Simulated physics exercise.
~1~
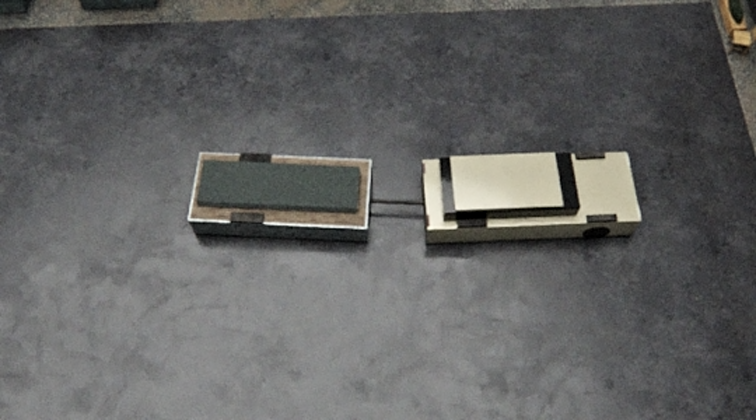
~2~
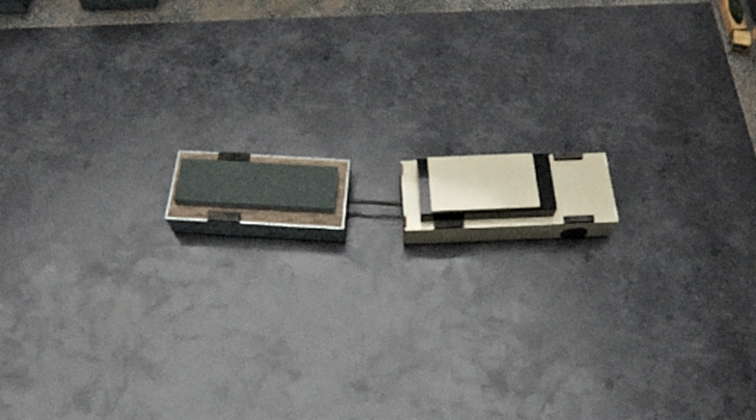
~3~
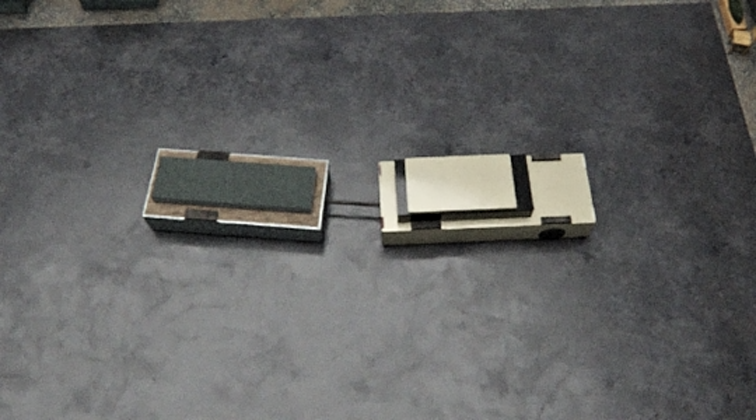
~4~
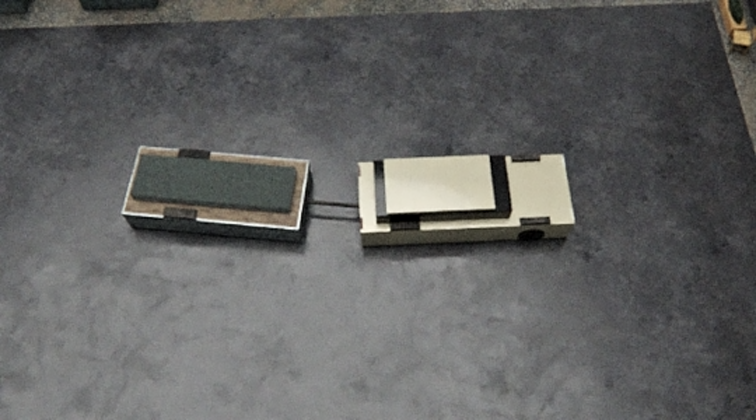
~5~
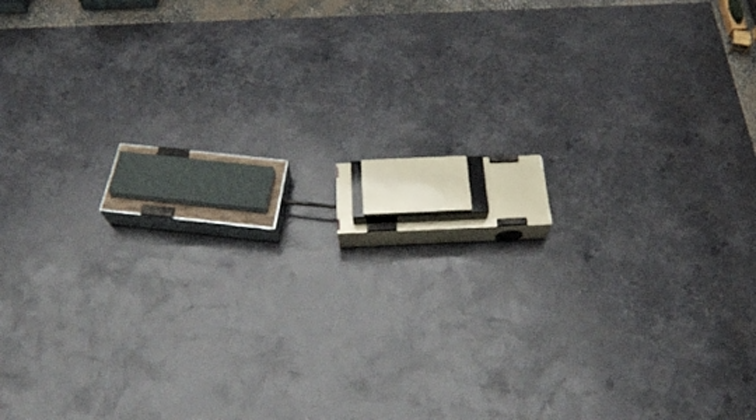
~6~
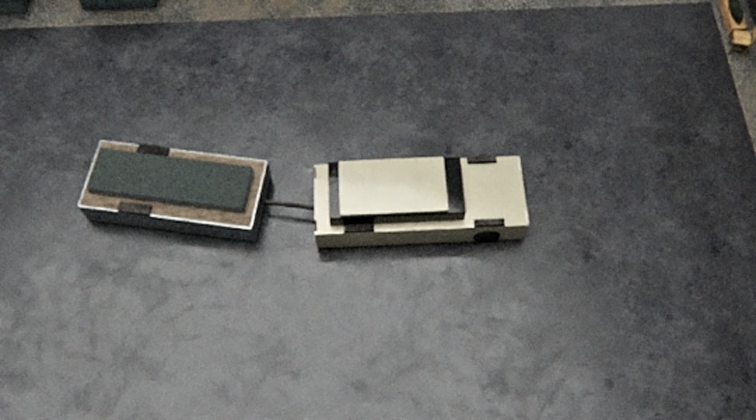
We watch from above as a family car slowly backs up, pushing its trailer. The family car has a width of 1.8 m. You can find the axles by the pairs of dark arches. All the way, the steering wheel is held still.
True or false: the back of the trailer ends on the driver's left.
True.
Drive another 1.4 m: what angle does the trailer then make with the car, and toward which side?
Some 15° to its left.
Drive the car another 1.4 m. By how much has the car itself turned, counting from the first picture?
Heading change: Around 0°.
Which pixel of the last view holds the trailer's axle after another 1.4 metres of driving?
About (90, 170).
With 1.4 m more driven, the tail is 16° to the car's left, the car has turned 0° and the trailer's axle is at (90, 170) of the last picture.
With 2.8 m more driven, the tail is 22° to the car's left, the car has turned 0° and the trailer's axle is at (39, 157) of the last picture.
With 4.1 m more driven, the tail is 31° to the car's left, the car has turned 0° and the trailer's axle is out of the picture.
With 5.5 m more driven, the tail is 44° to the car's left, the car has turned 1° and the trailer's axle is out of the picture.
With 6.9 m more driven, the tail is 60° to the car's left, the car has turned 1° and the trailer's axle is out of the picture; it has jack-knifed.
